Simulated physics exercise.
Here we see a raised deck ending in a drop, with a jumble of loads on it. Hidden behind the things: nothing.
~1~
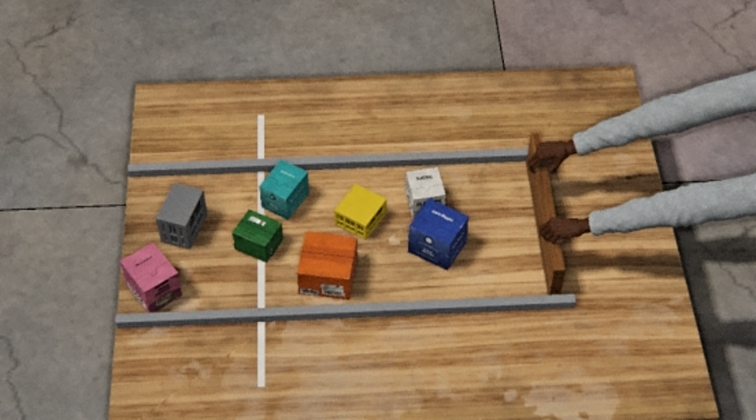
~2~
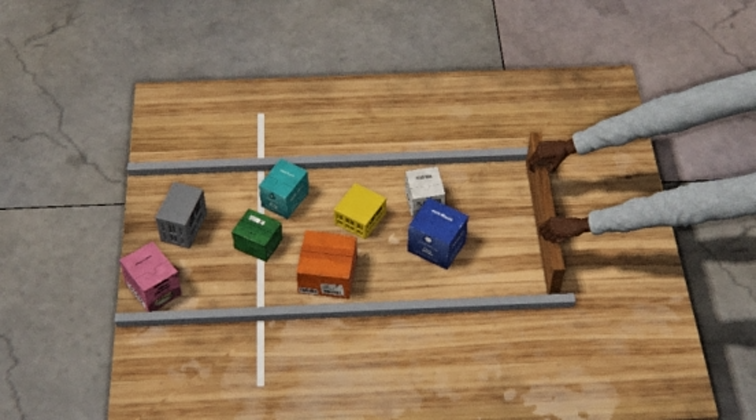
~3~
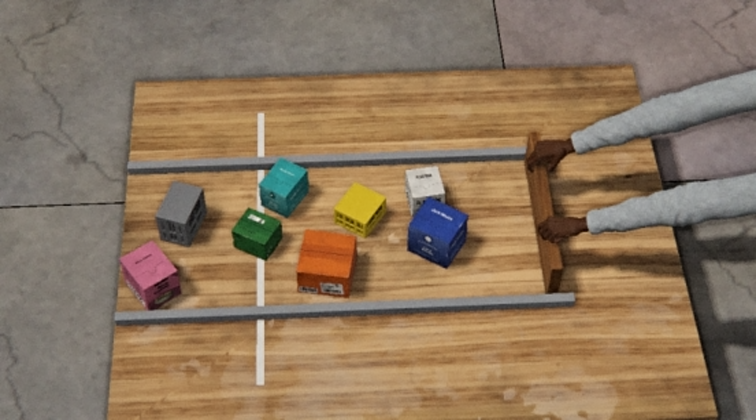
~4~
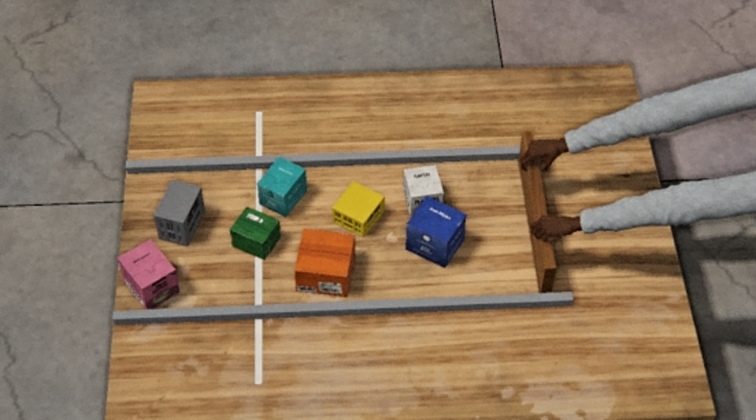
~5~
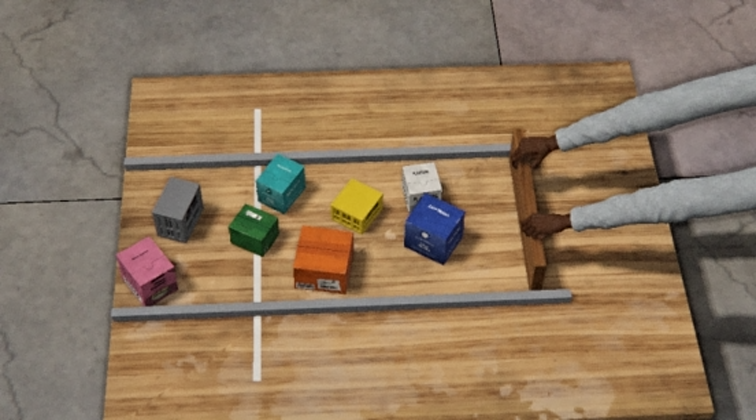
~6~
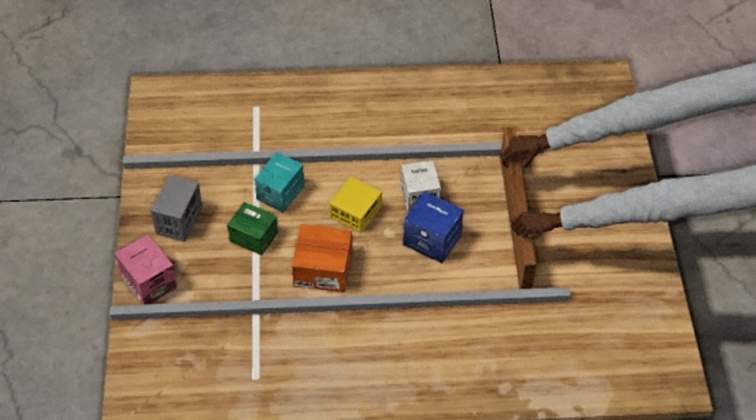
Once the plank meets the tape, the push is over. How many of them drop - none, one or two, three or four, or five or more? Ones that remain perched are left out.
The count of those that drop is none.
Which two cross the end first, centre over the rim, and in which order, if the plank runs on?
Sequence: The pink box, the grey crate.
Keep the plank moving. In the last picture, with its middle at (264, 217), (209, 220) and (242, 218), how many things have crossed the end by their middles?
Respectively, 0, 2 and 0.
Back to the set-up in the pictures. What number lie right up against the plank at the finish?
2 in contact.
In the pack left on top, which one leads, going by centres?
The pink box ends up foremost.
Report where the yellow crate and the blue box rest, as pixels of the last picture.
One is at about (210, 218), the other at about (232, 247).
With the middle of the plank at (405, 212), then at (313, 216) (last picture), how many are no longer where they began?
Note: First position 3; second position 6.
Soon after, none off yet; pink box at rest near (146, 271); grey crate at rest near (177, 208); green parcel at rest near (253, 229).
Then, none off yet; pink box at rest near (146, 271); grey crate at rest near (177, 208); green parcel moved about its own width near (223, 228).
At rest, the number that fall off is zero.
